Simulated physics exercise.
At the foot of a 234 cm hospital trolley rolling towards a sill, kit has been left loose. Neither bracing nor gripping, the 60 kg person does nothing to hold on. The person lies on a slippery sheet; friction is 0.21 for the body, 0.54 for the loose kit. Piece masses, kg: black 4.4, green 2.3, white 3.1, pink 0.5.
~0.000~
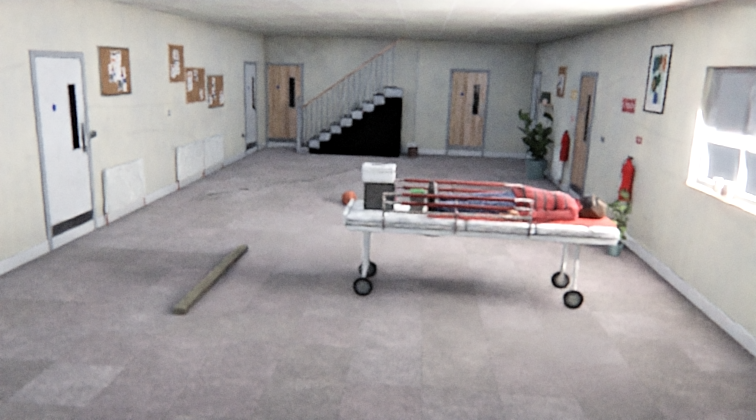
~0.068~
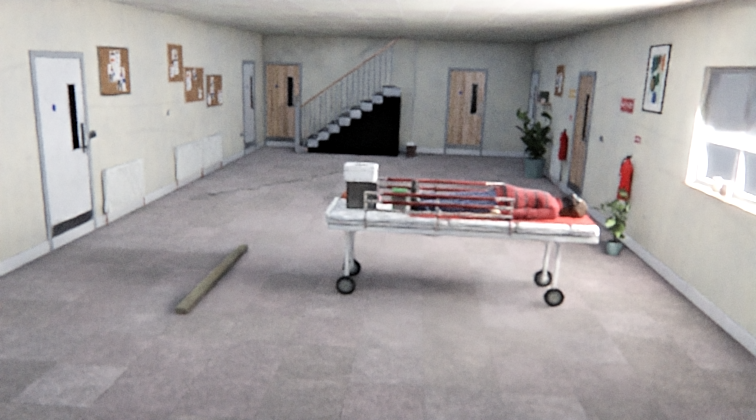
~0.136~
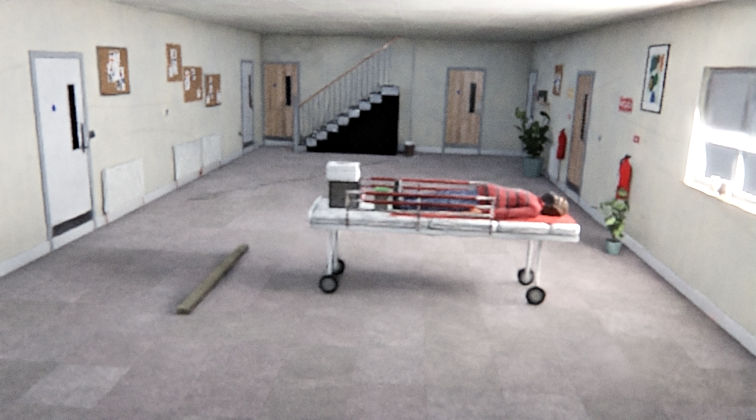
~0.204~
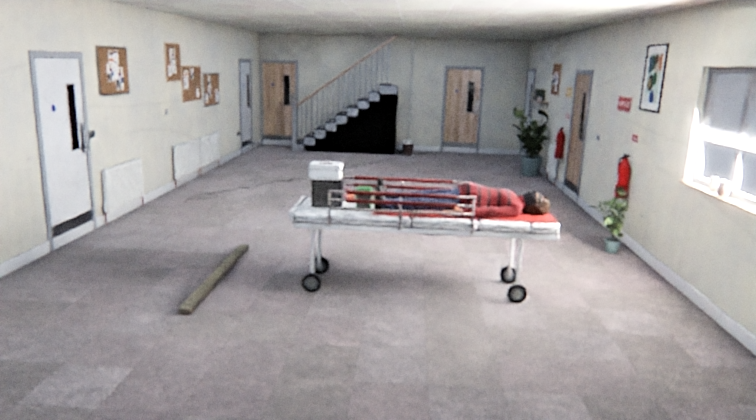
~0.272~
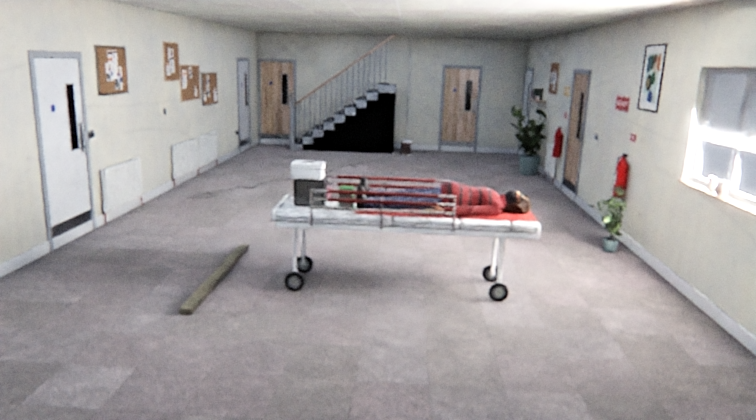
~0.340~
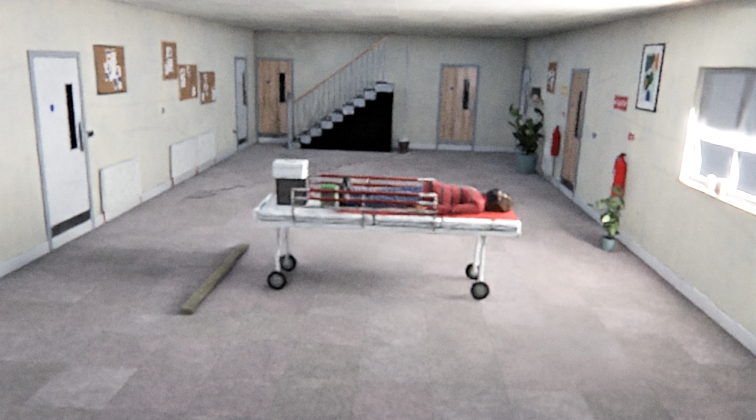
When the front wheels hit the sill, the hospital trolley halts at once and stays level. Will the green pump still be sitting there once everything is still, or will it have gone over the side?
Gone over the side.
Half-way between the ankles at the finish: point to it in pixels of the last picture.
Estimated position: Around (200, 259).
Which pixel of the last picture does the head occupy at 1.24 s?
It sits near (318, 195), give or take.
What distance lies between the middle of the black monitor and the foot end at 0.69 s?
Around 0 cm over the mark.
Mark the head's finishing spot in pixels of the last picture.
Somewhere around (220, 189) in the last picture.
Contact comes at 0.54 s.
After 0.69 s the green pump is 33 cm short of the foot end, tilted 0°, near (243, 192) in the last picture's view; the black monitor 0 cm short of the foot end, tilted 5°.
After 0.94 s the green pump is 7 cm past the foot end, tilted 10°, near (201, 191) in the last picture's view; the black monitor 37 cm past the foot end, tilted 45°.
After 1.24 s the green pump is 45 cm past the foot end, tilted 60°, near (166, 244) in the last picture's view.
At rest, 3.1 s, black monitor drops off; green pump drops off; white case drops off; pink glove box drops off; left ankle crosses the foot end.
